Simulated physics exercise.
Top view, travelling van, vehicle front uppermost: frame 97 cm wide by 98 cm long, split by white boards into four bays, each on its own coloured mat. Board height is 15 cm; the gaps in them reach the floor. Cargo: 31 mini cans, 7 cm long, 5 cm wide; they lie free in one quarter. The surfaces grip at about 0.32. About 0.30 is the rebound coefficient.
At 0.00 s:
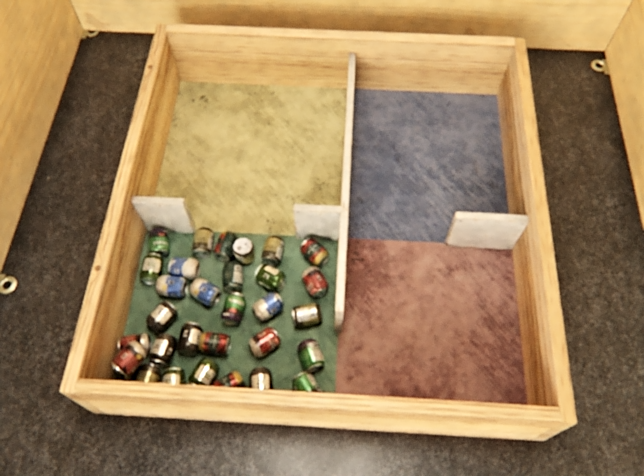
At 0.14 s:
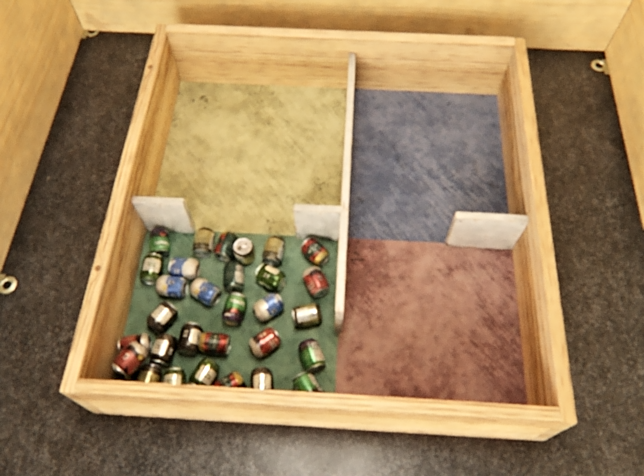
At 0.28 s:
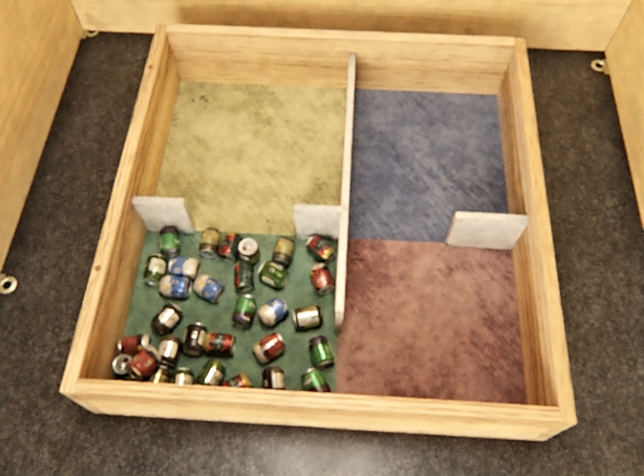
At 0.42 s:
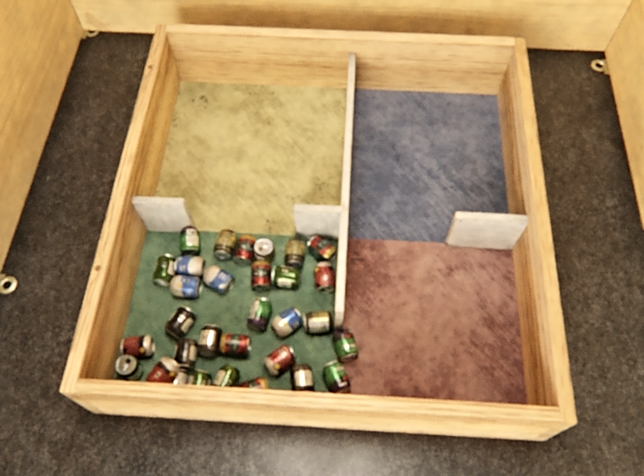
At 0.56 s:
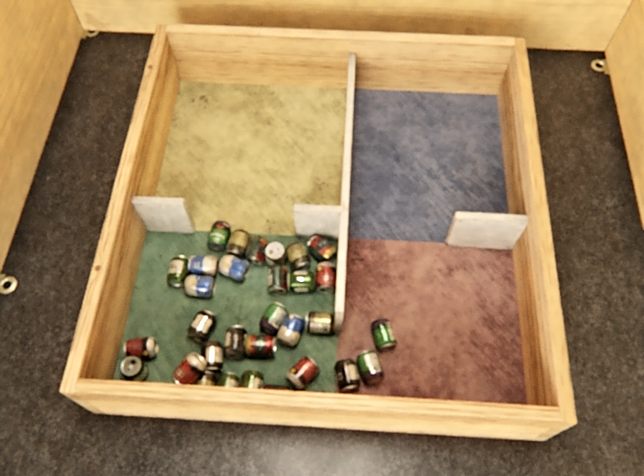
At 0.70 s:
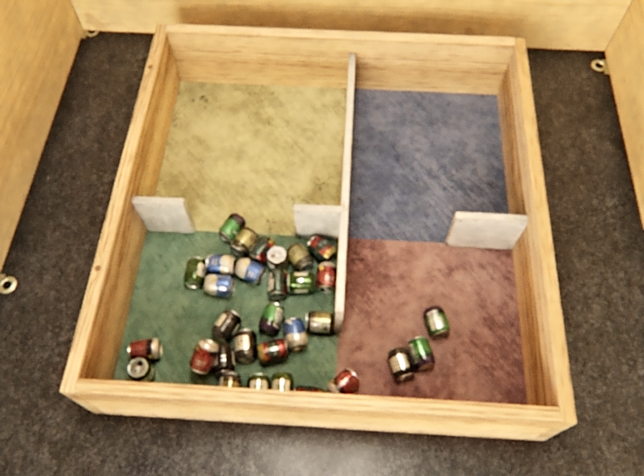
Wooden frame with four coloured bays, mini cans shifting and rolling rightward across the green mat, a few crossing onto the red.
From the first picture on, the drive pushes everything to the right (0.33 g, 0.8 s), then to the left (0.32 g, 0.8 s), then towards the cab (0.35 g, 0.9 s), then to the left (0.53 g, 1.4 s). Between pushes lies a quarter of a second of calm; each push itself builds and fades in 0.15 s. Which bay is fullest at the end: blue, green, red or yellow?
The green bay.
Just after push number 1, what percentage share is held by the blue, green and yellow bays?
Per cent by bay - blue: 0, green: 80, yellow: 0.
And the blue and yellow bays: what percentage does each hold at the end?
The blue bay holds 10 per cent and the yellow bay 30 per cent.
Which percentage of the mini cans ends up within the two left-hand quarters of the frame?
Share: About 90 in a hundred.
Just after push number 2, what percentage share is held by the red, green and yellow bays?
Red 10, green 80, yellow 10 per cent.
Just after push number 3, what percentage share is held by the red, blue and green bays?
Shares in percent - red: 0, blue: 10, green: 50.
After push 1 (1.04 s), 6 in the red bay, 24 in the green bay and 1 in the yellow bay.
After push 2 (2.09 s), 4 in the red bay, 24 in the green bay and 3 in the yellow bay.
After push 3 (3.24 s), 1 in the red bay, 3 in the blue bay, 17 in the green bay and 10 in the yellow bay.
After push 4 (4.89 s), 1 in the red bay, 3 in the blue bay, 17 in the green bay and 10 in the yellow bay.
Outcome (at 6.08 s), 1 in the red bay, 3 in the blue bay, 17 in the green bay and 10 in the yellow bay.
